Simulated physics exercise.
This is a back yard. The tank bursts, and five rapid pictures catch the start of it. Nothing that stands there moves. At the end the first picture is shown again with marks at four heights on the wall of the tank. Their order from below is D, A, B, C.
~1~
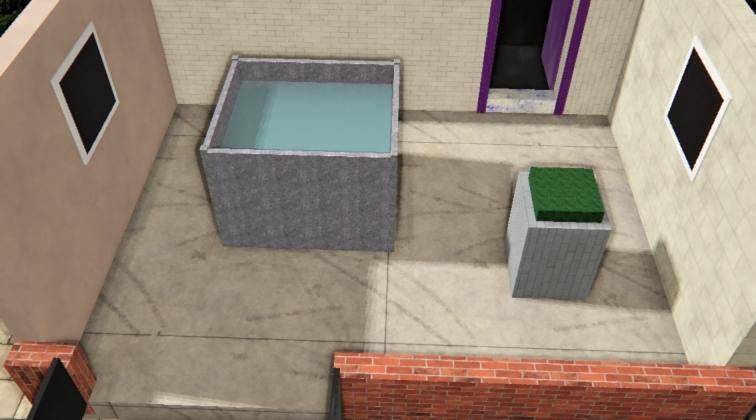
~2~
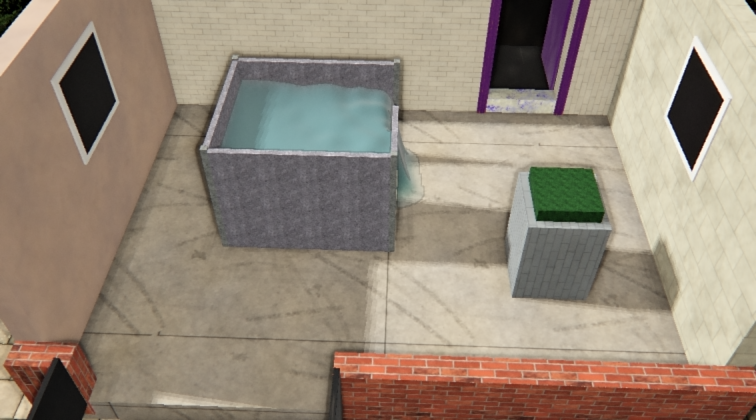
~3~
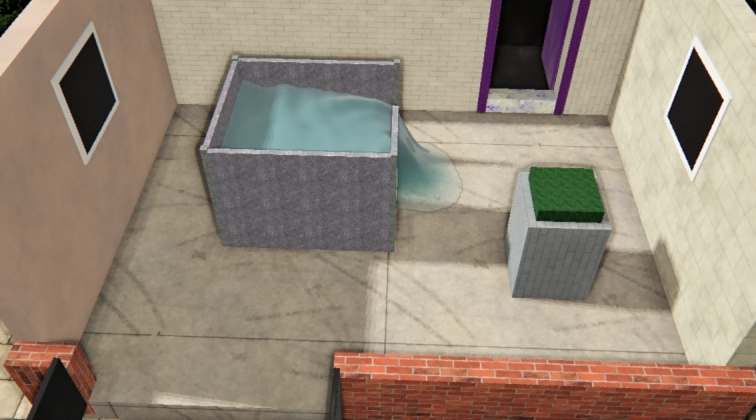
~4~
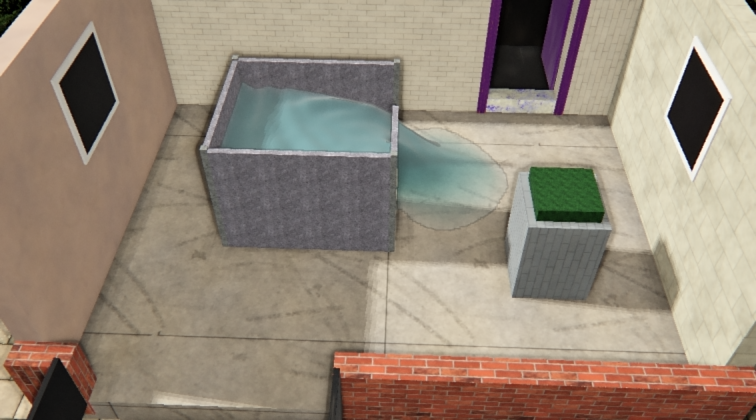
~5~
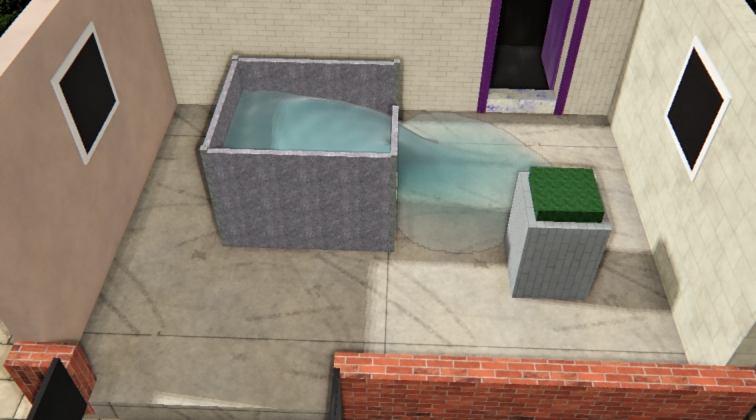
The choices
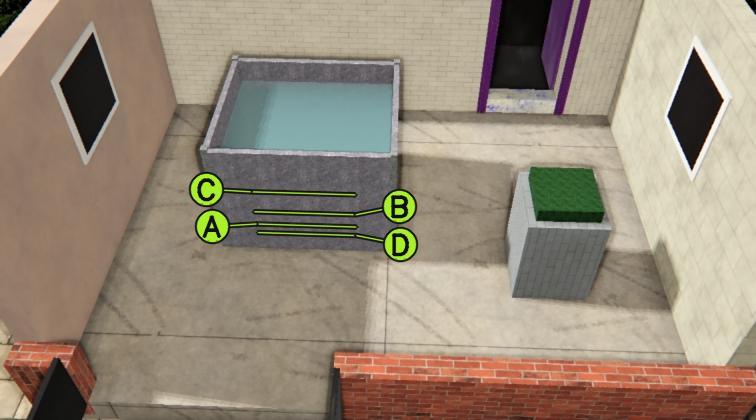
A grey stone tank of water in a back yard pouring from its right side and spreading across the paving around a grey block.
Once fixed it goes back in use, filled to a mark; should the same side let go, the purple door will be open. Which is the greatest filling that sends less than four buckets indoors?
C is the one.
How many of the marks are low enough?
All of them.
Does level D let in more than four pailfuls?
No.
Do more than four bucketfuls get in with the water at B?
No, that is safe.
On the marked copy, A at (306, 225); B at (304, 213); C at (302, 193); D at (307, 234); from the bottom up D, A, B, C.
If A is chosen, nothing gets over.
If B is chosen, nothing gets over.
If C is chosen, a bucket or two gets in.
If D is chosen, nothing gets over.
